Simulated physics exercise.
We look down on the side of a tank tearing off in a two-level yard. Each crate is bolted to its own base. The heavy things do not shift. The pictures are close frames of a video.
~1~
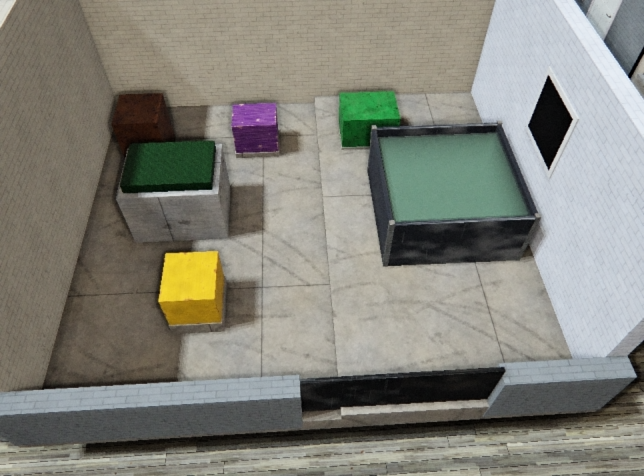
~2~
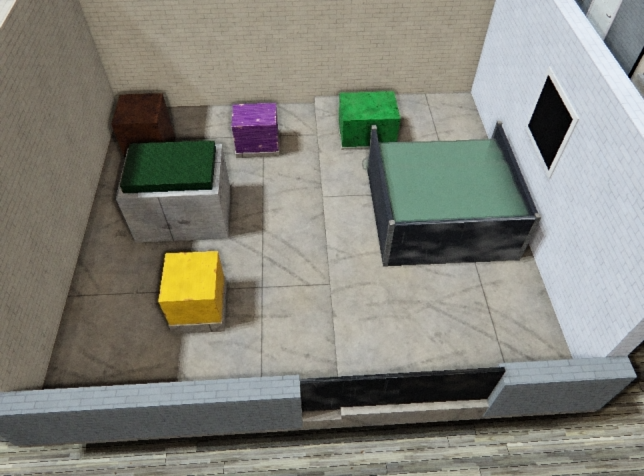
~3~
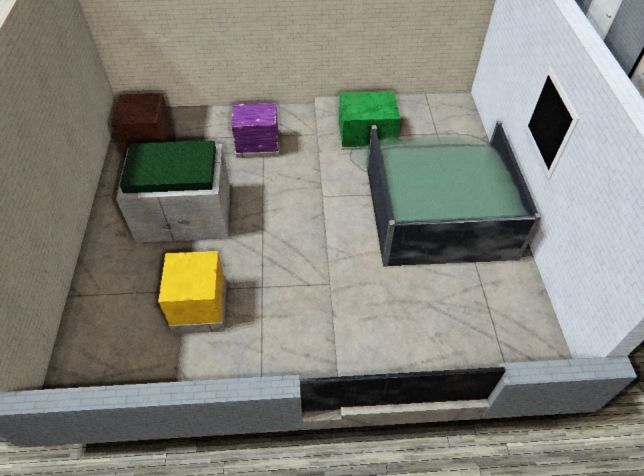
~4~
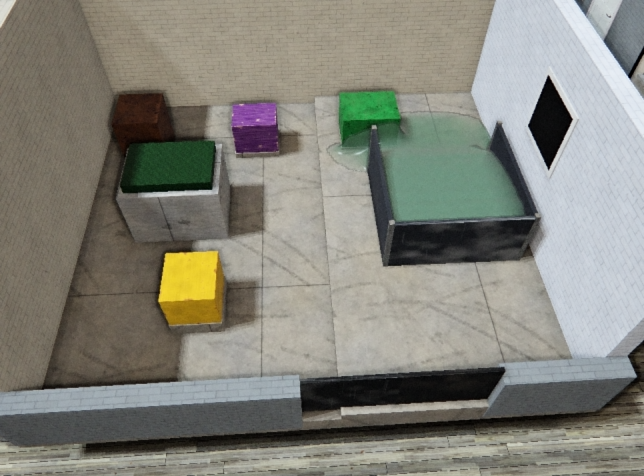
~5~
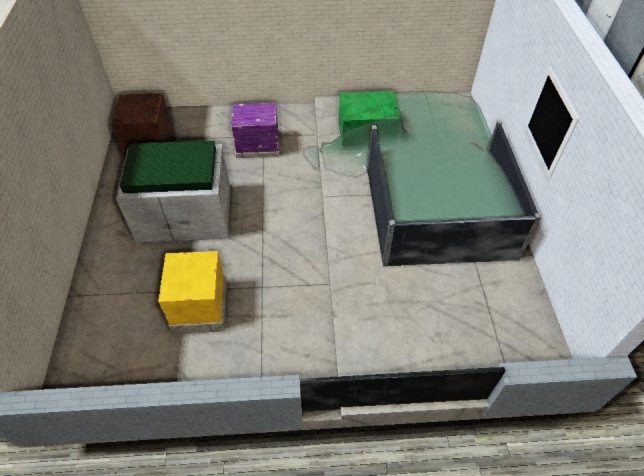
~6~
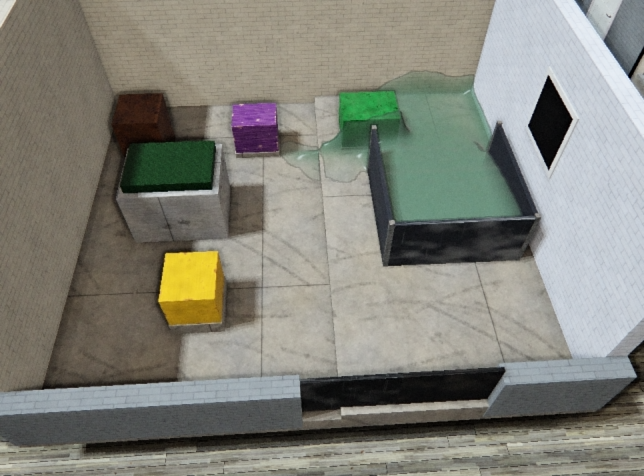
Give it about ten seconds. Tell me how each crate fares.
In the end: The green crate is wetted; the purple crate is wetted; the yellow crate escapes dry.
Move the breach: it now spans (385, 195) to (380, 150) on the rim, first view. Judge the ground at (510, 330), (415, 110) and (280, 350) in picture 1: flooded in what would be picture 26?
In turn: Free of water, clear, flooded.
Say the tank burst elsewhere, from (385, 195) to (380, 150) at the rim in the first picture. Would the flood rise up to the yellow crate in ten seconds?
The yellow crate is topped.
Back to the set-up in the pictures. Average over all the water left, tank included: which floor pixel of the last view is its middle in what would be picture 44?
I would point to (314, 198).
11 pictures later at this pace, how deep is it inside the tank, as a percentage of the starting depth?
Some 26 per cent.
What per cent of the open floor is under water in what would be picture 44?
About 90 per cent.
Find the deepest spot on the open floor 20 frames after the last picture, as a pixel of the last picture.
Near (130, 109).
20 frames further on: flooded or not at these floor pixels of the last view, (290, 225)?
There: Flooded.
A moment on, water covers 30 % of the floor; the green crate water round its plinth, the purple crate water round its plinth, the yellow crate not reached.
Next, water covers 45 % of the floor; the green crate water round its plinth, the purple crate water round its plinth, the yellow crate water round its plinth.
Then, water covers 65 % of the floor; the green crate water round its plinth, the purple crate water round its plinth, the yellow crate water round its plinth.
Later, water covers 90 % of the floor; the green crate water round its plinth, the purple crate water round its plinth, the yellow crate water round its plinth.
In the end, water covers 95 % of the floor; the green crate was topped, the purple crate was topped, the yellow crate stayed above the water.
